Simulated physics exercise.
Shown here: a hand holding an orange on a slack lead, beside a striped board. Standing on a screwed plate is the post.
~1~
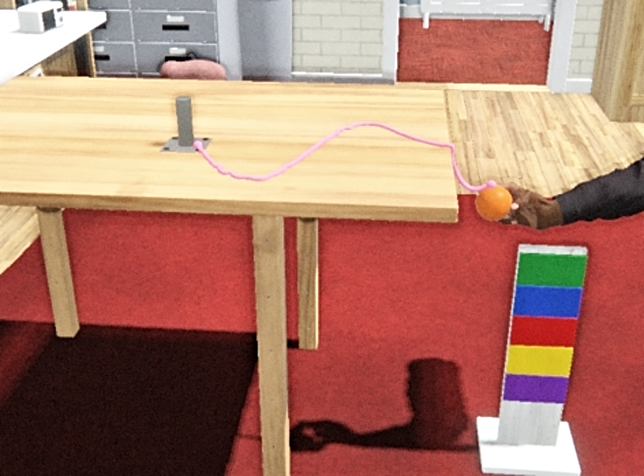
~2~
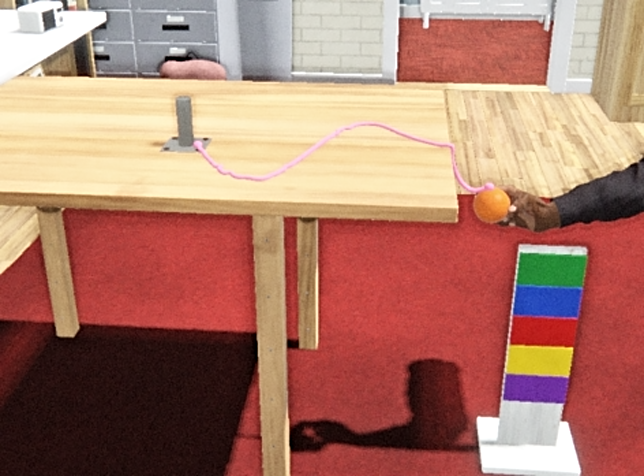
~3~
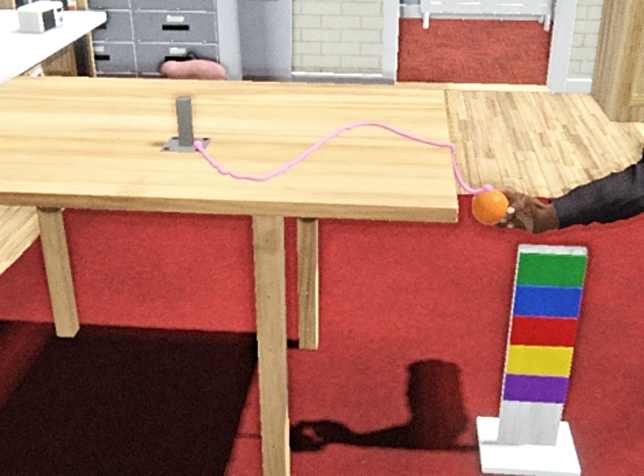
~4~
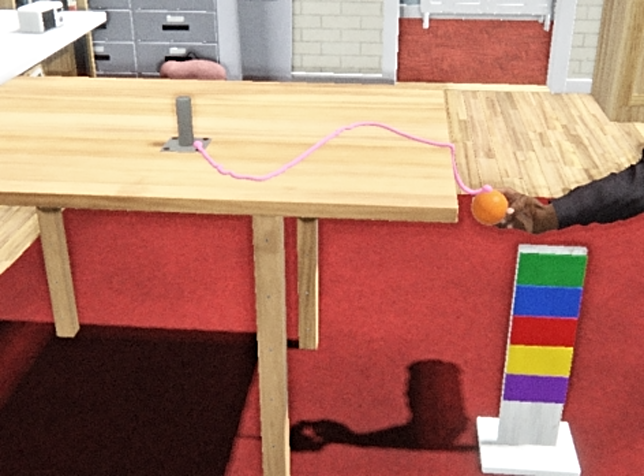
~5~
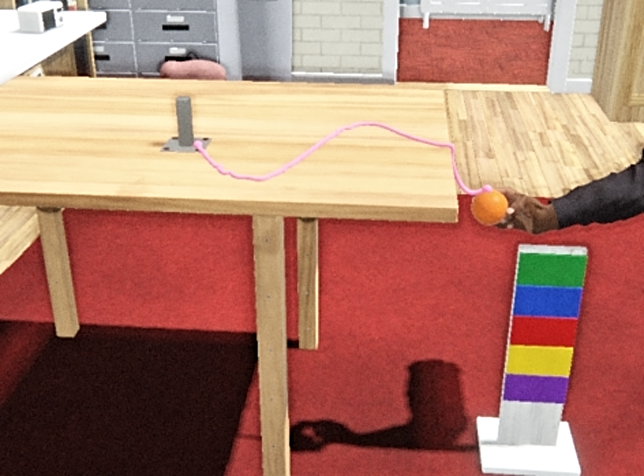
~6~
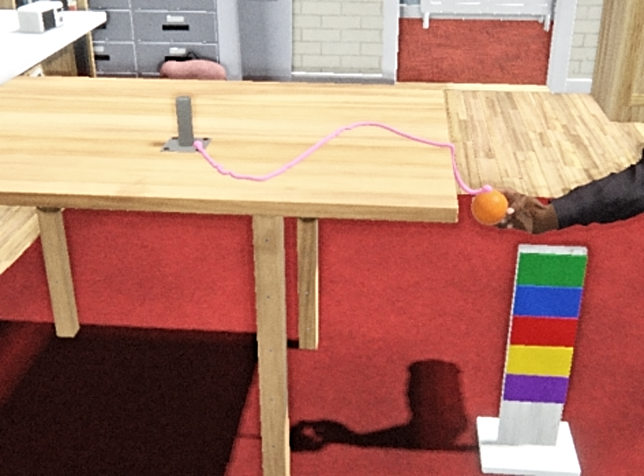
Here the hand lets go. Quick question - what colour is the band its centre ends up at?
It's the purple band.
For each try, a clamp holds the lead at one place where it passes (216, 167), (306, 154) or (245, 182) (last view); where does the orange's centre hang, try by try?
Roughly (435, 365), (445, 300) and (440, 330), in that order.
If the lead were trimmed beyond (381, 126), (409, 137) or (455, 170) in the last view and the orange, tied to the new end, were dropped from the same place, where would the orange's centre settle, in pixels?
In that order: (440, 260), (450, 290) and (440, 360).
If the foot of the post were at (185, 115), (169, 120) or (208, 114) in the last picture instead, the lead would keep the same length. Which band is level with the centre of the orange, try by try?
Going case by case, it's yellow, yellow and finally purple.
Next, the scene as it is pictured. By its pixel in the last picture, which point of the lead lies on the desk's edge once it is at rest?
Pixel (326, 140) or thereabouts.
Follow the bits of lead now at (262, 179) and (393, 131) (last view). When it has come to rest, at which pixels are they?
At (330, 150), then (444, 265).
Soon after, orange near (454, 381); level with purple.
Then, orange near (420, 399); level with purple.
At rest, orange near (431, 397); level with purple. Its middle rests at the purple band.
